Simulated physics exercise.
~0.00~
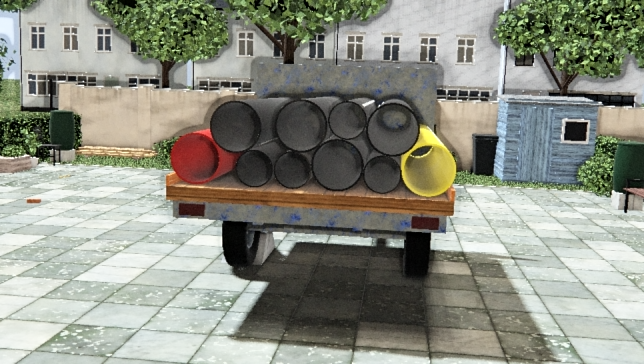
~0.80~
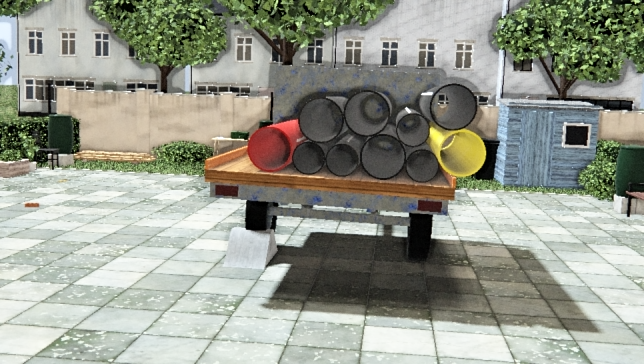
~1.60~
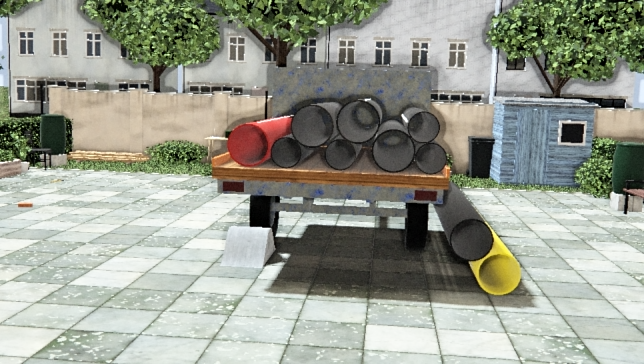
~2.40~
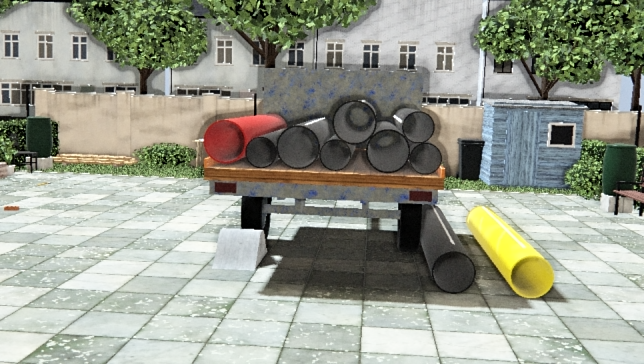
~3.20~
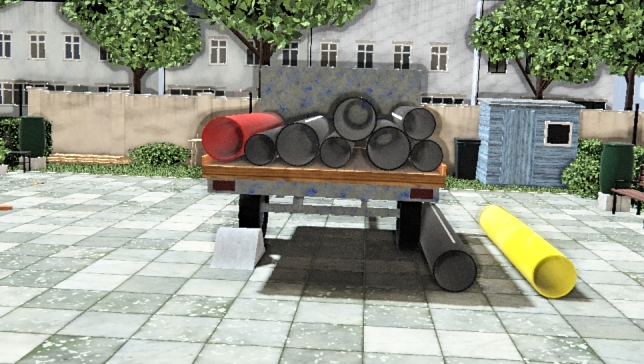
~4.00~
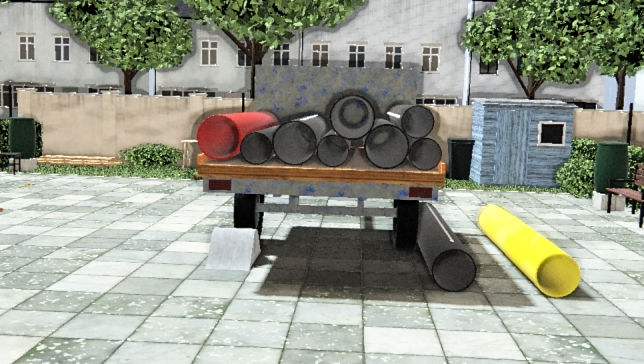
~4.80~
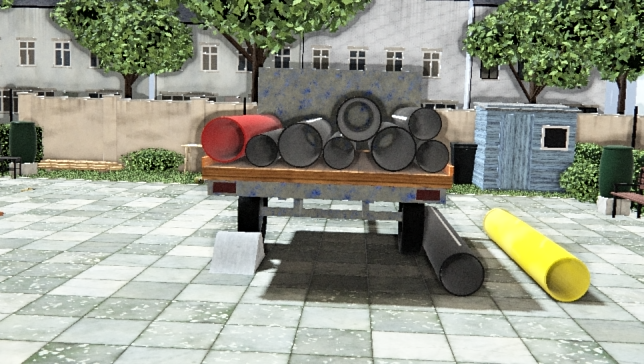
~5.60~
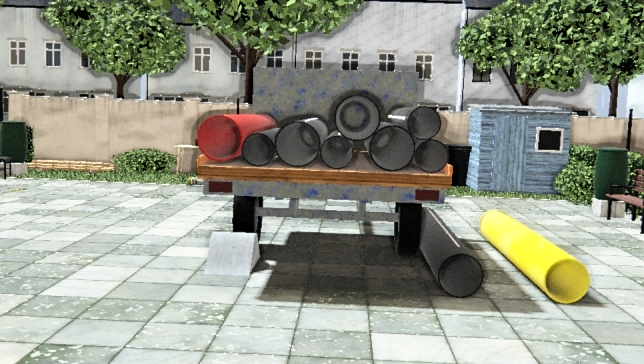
A flat trailer stacked with dark pipes, plus a red and a yellow one, tilted as it crossed a bump, and the yellow pipe and a dark one tumbled off the right side, coming to rest on the paving while the red stayed aboard.
